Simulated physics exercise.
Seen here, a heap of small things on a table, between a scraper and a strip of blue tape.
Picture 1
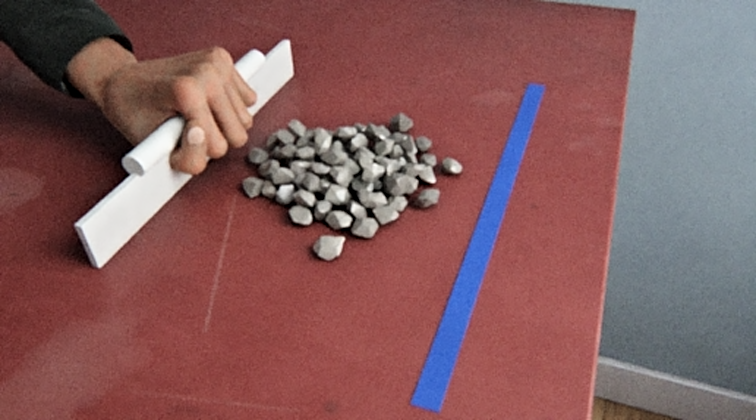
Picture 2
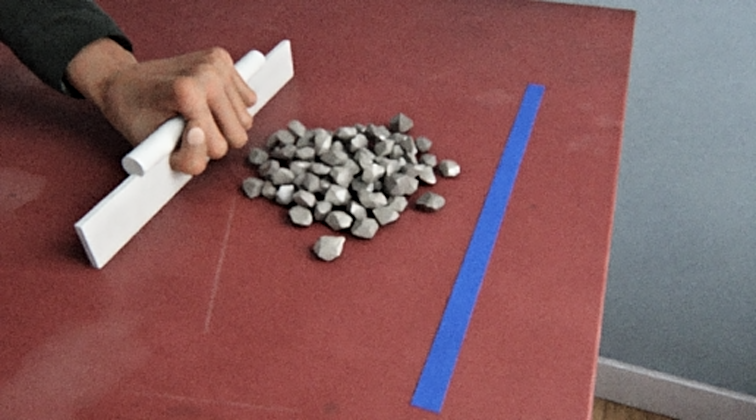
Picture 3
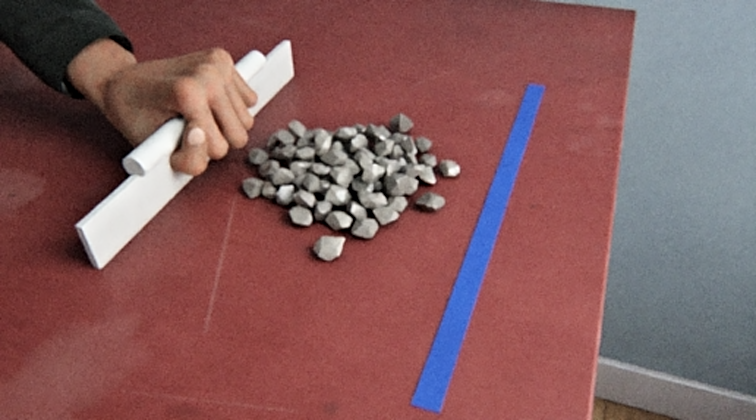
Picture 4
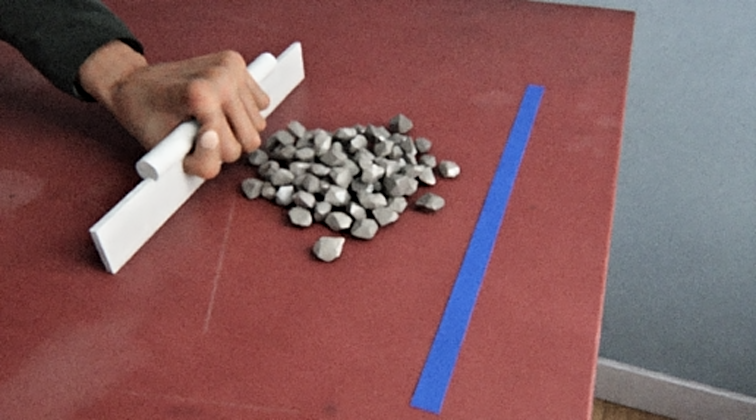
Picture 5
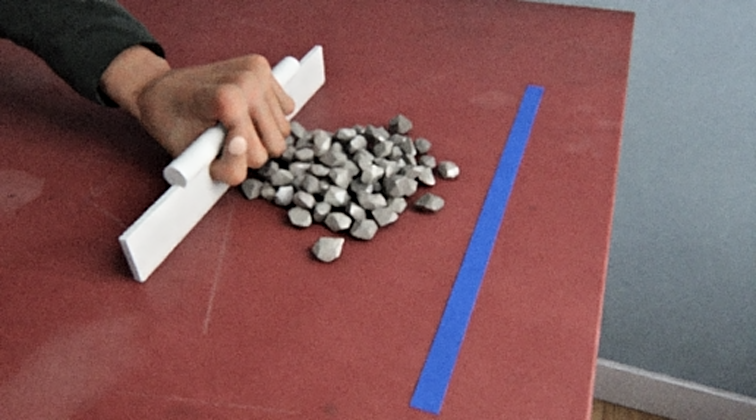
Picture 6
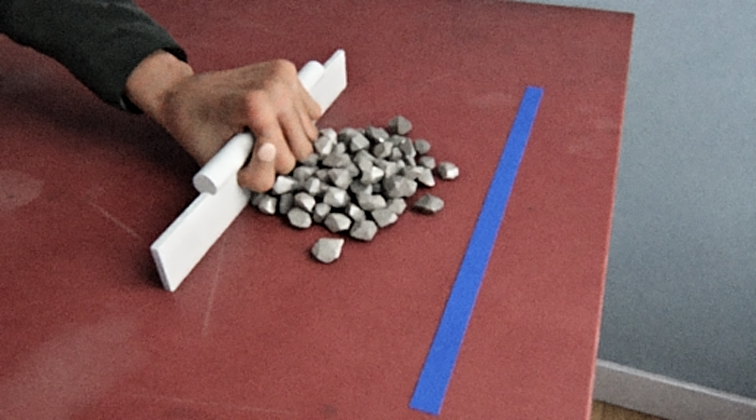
To begin with, a hand holds a white scraper still on a red table, left of a heap of gray gravel, with a strip of blue tape to the right. The hand then slides the scraper a short way right, reaching the heap's left side and nudging the nearest bits slightly.
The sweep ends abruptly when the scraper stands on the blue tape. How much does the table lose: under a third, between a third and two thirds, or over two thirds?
The part that falls is under a third.
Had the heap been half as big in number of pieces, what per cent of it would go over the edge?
Some 0 per cent.
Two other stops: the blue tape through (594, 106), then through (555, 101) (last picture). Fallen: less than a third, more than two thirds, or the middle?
The first try: Above two thirds. The second: Between a third and two thirds.
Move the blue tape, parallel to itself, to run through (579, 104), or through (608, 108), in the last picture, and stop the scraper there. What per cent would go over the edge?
The first gives 70 %, the second 100 %.
Soon, scraper still moving, near (388, 149); heap all on the table, its front near (527, 200).
A while on, scraper stopped at the blue tape; heap a small part over the edge.
Towards the end, scraper stopped at the blue tape; heap about a quarter over the edge.
Finally, scraper stopped at the blue tape; heap about a quarter over the edge.
